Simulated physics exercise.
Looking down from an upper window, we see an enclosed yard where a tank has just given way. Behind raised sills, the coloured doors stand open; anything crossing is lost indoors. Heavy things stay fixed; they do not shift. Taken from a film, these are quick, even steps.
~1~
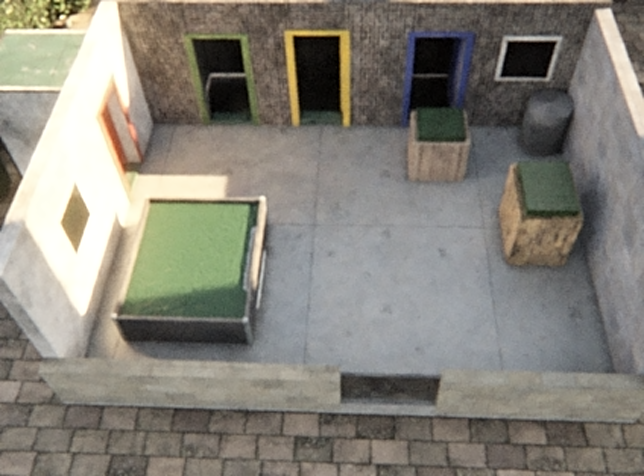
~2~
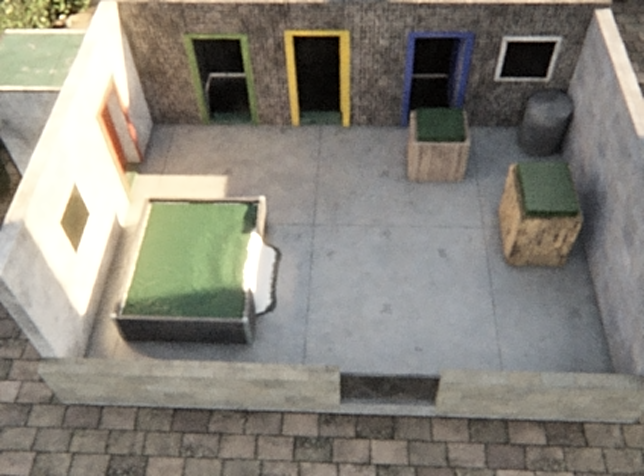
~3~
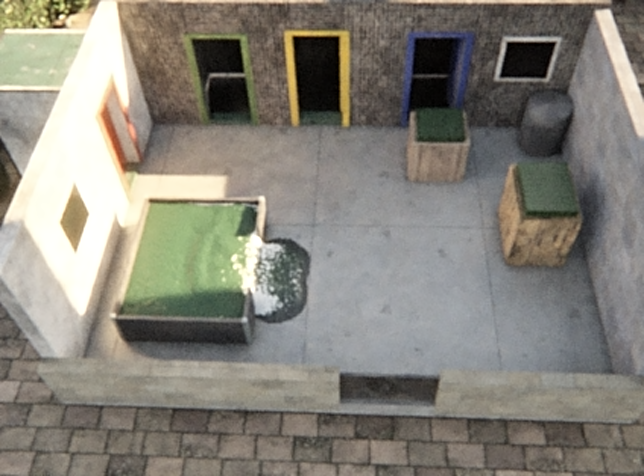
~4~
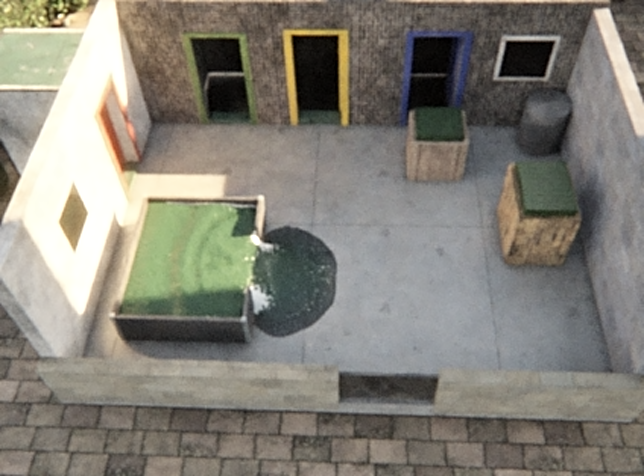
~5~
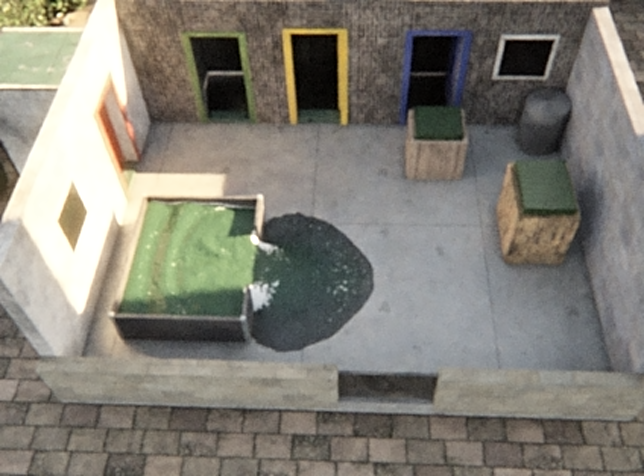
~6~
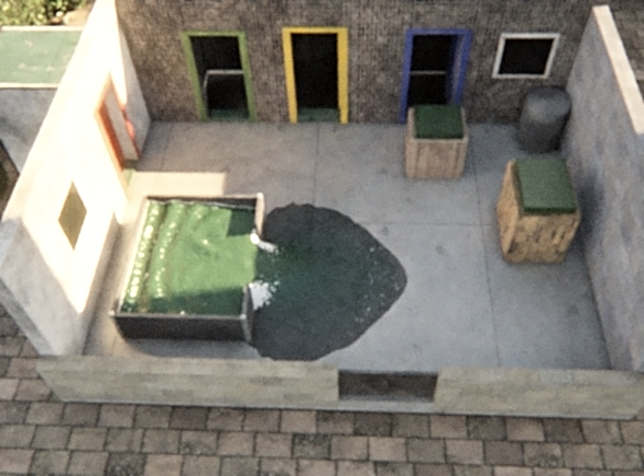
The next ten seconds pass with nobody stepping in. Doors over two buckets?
My prediction: The yellow door never tops two buckets; the red door never tops two buckets; the blue door never tops two buckets; the green door never tops two buckets.
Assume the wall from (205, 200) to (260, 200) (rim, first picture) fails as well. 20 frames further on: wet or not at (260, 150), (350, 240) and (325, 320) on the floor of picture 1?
Taking the spots in turn: Swamped, untouched and untouched.
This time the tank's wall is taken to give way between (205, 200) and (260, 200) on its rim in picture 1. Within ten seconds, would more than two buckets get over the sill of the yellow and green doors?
Door by door, yellow tops the limit, then green tops the limit.
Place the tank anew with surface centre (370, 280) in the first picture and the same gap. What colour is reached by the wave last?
Final one: The red door.
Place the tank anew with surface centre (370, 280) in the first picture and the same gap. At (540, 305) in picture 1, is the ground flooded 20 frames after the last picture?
Soaked there.
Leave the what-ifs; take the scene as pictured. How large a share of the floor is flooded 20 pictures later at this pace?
About 60 per cent.
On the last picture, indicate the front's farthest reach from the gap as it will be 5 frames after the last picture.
Front's tip: Near (537, 298).
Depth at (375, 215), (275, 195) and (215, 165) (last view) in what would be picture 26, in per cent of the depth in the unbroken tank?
Estimated readings in sequence: 4, 0, 0 percent.
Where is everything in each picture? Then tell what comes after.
The first frame shows the open tank at (194, 257) is whole and still.
In the second frame, the front is at (269, 249), out from the gap at (256, 273).
In the third frame, the front is at (298, 308), out from the gap at (255, 274).
In the fourth frame, water pours out at (254, 273) and has run to (332, 266).
In the fifth frame, the front is at (366, 293), out from the gap at (254, 272).
In the sixth frame, water pours out at (254, 271) and has run to (399, 271).
A moment on, water covers 30 % of the floor; the yellow door not reached, the red door not reached, the blue door not reached, the green door not reached.
Next, water covers 50 % of the floor; the yellow door not reached, the red door not reached, the blue door not reached, the green door not reached.
Then, water covers 60 % of the floor; the yellow door not reached, the red door not reached, the blue door wet at the sill, nothing in, the green door not reached.
Later, water covers 65 % of the floor; the yellow door wet at the sill, nothing in, the red door not reached, the blue door wet at the sill, nothing in, the green door wet at the sill, nothing in.
In the end, water covers 90 % of the floor; the yellow door wet at the sill, nothing in, the red door not reached, the blue door wet at the sill, nothing in, the green door wet at the sill, nothing in.
